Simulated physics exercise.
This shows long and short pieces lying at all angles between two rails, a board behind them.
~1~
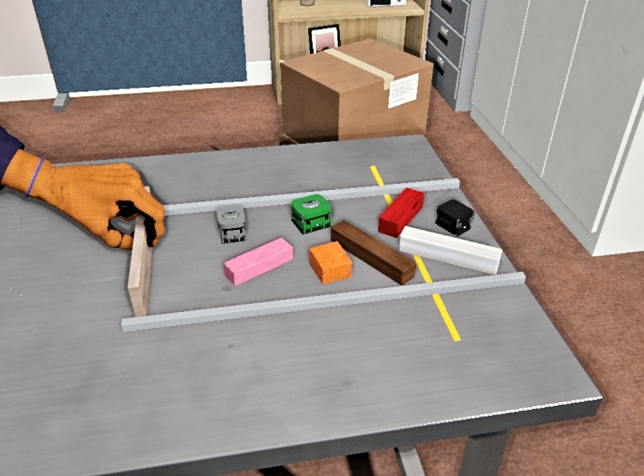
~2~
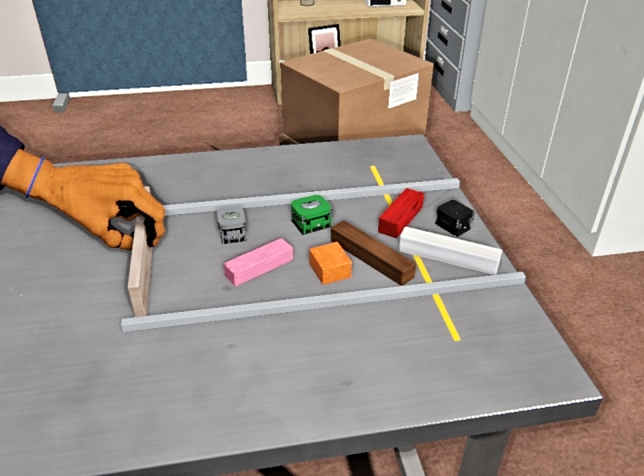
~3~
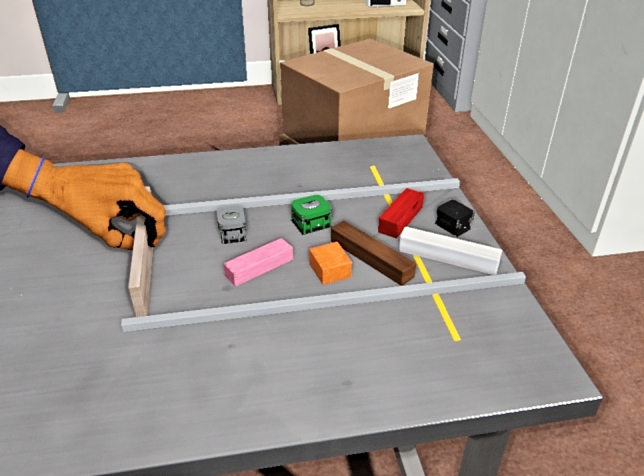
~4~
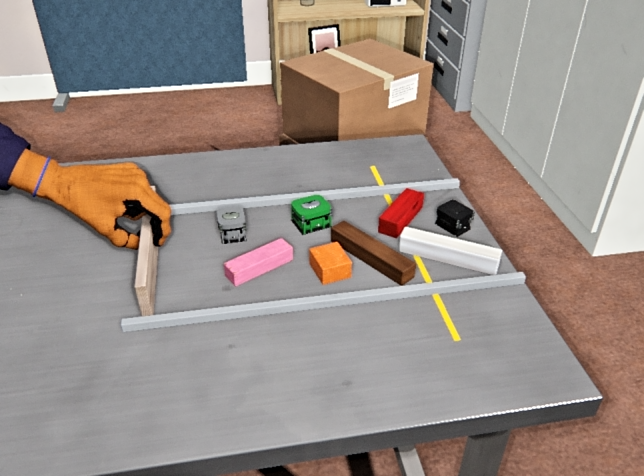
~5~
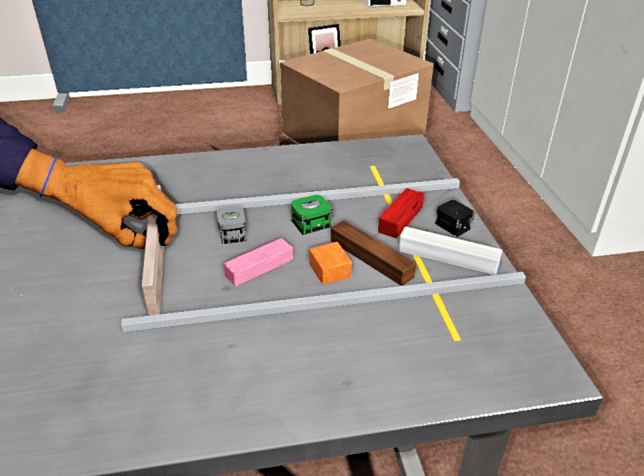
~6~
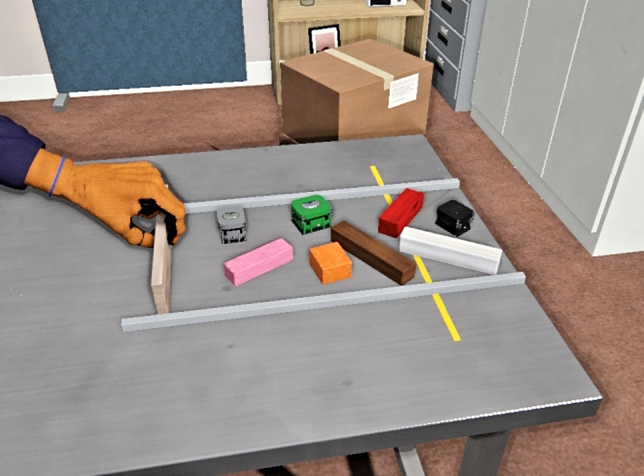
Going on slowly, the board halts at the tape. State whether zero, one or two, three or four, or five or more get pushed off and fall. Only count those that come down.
The ones that fall? One or two of them, I think.
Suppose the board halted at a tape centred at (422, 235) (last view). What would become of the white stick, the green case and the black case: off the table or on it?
The white stick falls; the green case is kept; the black case drops off.
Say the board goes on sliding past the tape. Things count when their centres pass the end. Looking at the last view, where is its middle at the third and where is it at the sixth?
I'd say close to (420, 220), and after that close to (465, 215).
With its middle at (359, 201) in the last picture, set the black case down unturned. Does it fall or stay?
I reckon from there it stays aboard.
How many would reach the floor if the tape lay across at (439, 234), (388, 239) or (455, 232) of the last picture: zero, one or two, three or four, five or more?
Counts for the three tries are 3 or 4, none and 5 or more.
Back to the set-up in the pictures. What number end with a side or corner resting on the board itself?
The figure is 3.
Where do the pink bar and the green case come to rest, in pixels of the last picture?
For the pink bar it's (431, 235), and for the green case it's (435, 201).
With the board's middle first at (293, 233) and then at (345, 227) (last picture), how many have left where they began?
5 by the first point, 7 by the second.
Early on, none off yet; black case at rest near (454, 218); white stick at rest near (449, 251); red stick at rest near (402, 212).
Finally, the number that fall off is one or two; lost, black case.
